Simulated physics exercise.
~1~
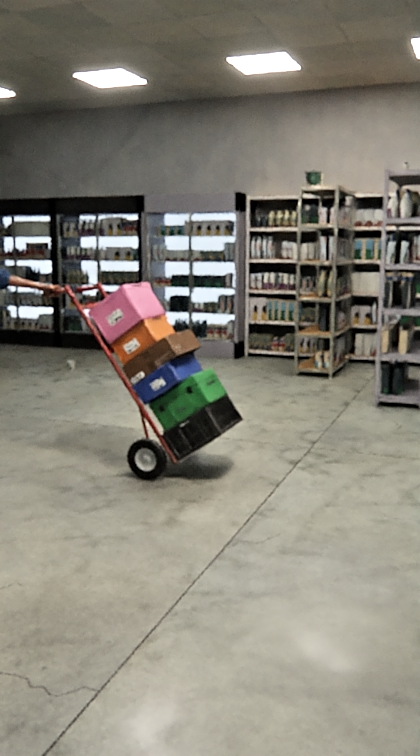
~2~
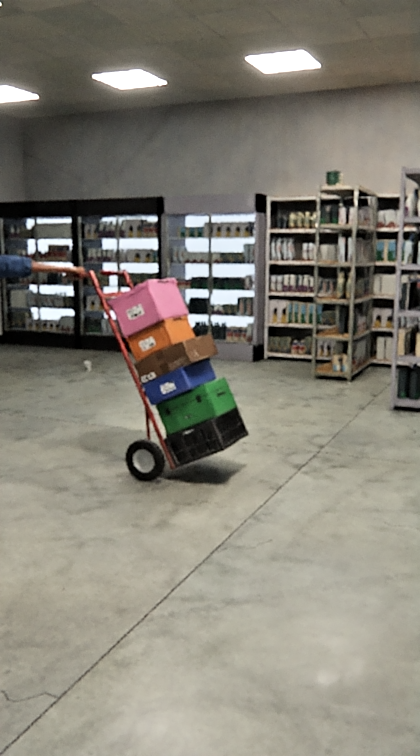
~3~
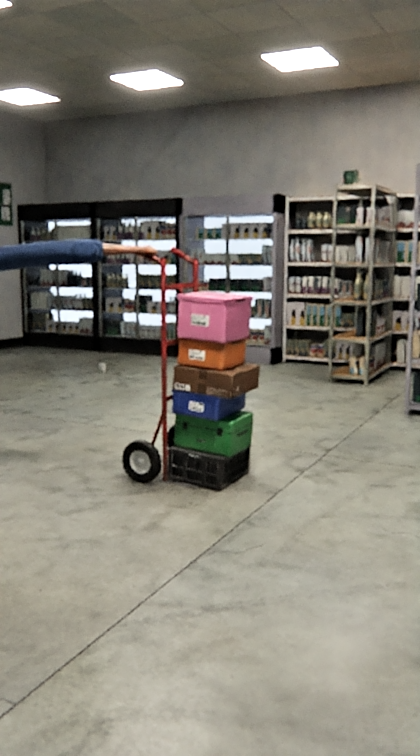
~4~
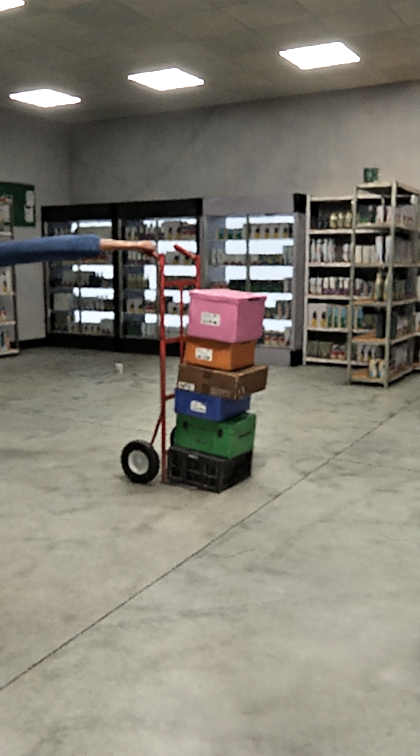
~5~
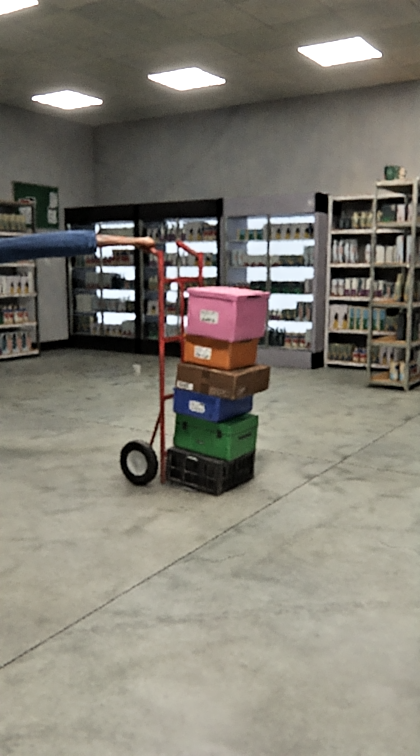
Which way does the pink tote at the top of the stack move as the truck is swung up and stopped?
The pink tote moves to the right, as the viewer sees it.
